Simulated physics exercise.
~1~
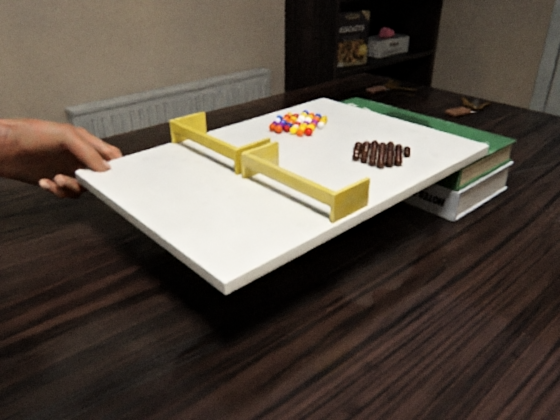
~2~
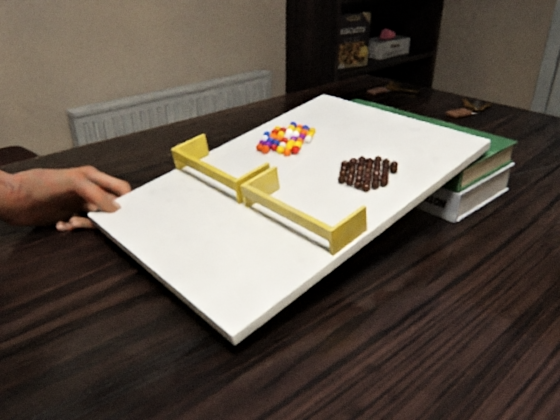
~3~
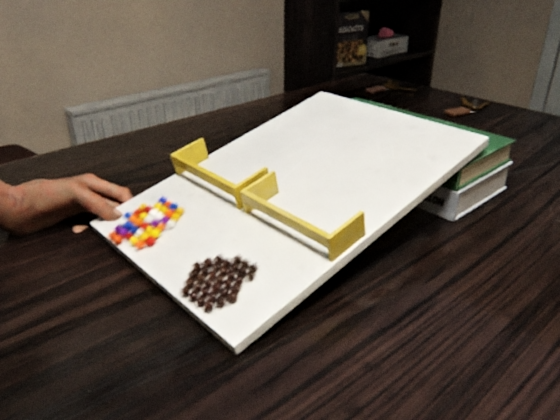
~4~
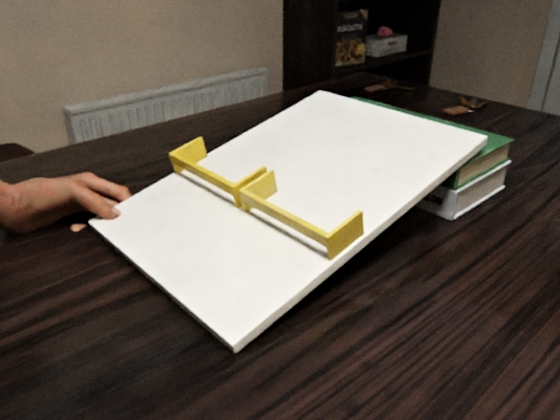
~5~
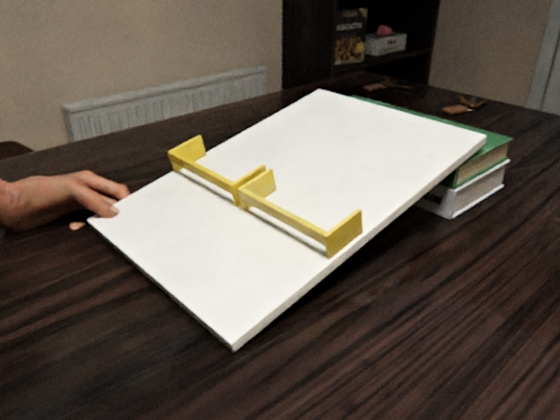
A hand lowers the left end of a white board propped on books, and a colourful portion and a dark brown portion of small pieces slide down, pass two raised yellow barriers, and leave the board, which rests sloping and empty except for the barriers.
